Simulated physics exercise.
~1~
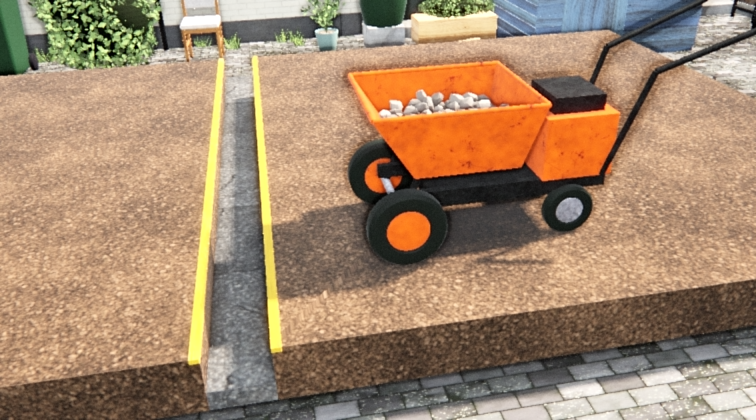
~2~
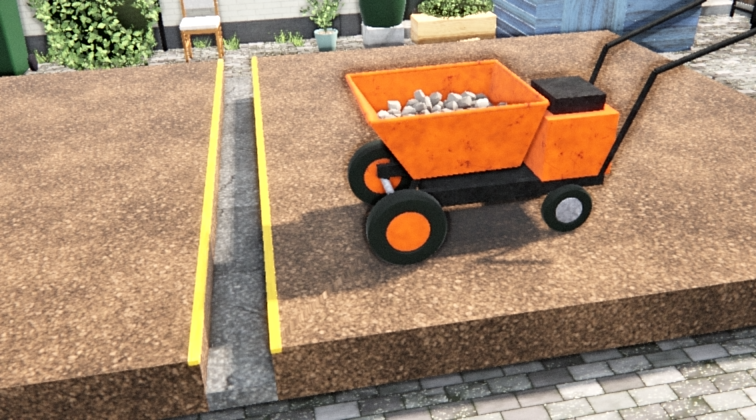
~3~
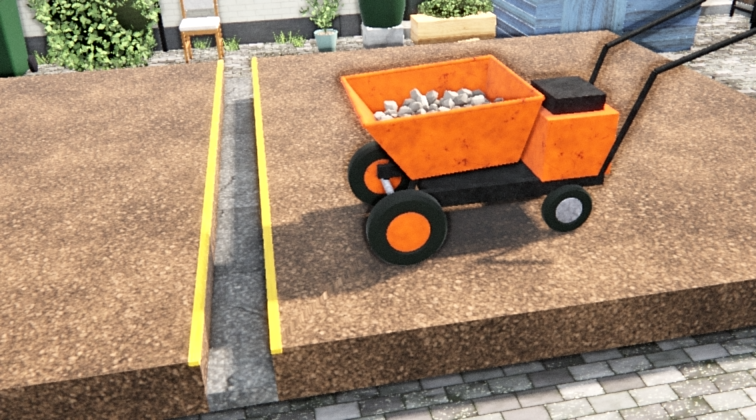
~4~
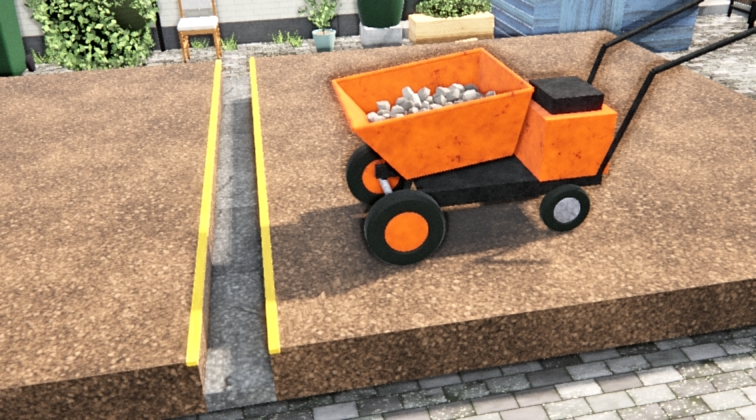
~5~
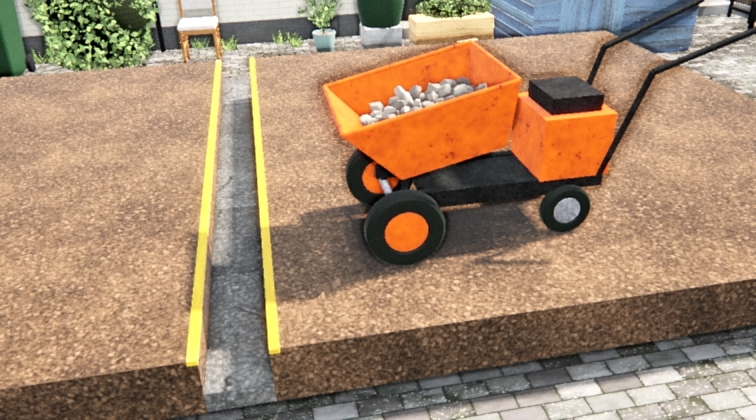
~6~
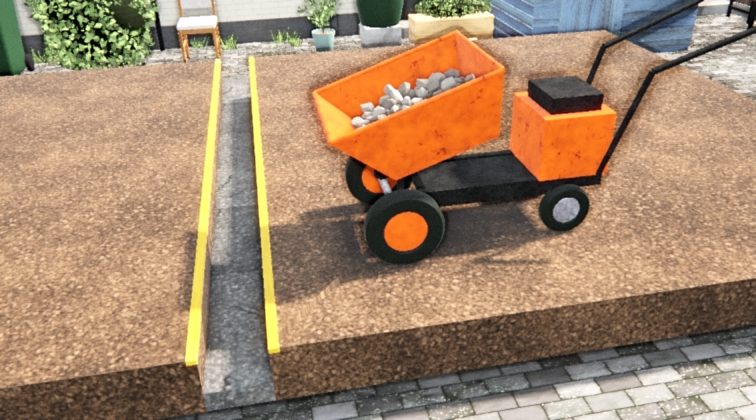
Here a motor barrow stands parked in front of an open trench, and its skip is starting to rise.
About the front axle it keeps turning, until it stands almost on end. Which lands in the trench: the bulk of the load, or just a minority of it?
The bulk.
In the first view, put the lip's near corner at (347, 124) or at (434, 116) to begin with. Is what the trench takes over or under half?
The first try: The larger part. The second: The smaller part.
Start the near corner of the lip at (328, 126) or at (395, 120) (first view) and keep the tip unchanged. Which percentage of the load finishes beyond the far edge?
The first spot gives roughly 20 %; the second gives roughly 0 %.
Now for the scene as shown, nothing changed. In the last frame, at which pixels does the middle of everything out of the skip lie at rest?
Somewhere around (240, 267) in the last picture.
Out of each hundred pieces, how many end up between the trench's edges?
About 90 per cent.
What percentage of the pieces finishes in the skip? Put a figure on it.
0 per cent, roughly.
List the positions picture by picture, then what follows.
The first picture shows lip of the skip at (373, 122), level; top of the load at (450, 115), broken stones; first edge of the trench at (273, 307); far edge at (197, 318), the trench under half as wide as the skip, and about half as deep as wide.
The second picture shows lip of the skip at (371, 123), level; top of the load at (449, 115).
The third picture shows lip of the skip at (365, 126), tipped barely; top of the load at (468, 111).
The fourth picture shows lip of the skip at (355, 130), tipped a little; top of the load at (462, 107).
The fifth picture shows lip of the skip at (344, 136), tipped a little; top of the load at (454, 102).
The sixth picture shows lip of the skip at (331, 143), tipped clearly; top of the load at (455, 89); first edge of the trench at (270, 308); far edge at (195, 319).
Soon, skip tipped steeply; all in the skip.
A while on, skip tipped right over; nearly all in the skip; a stray few short of the trench; a stray few in or heaped over the trench; a stray few falling.
Towards the end, skip tipped right over; about a quarter in the skip; a small part short of the trench; about two thirds in or heaped over the trench.
Finally, skip tipped right over; a small part short of the trench; most in or heaped over the trench; none beyond it.
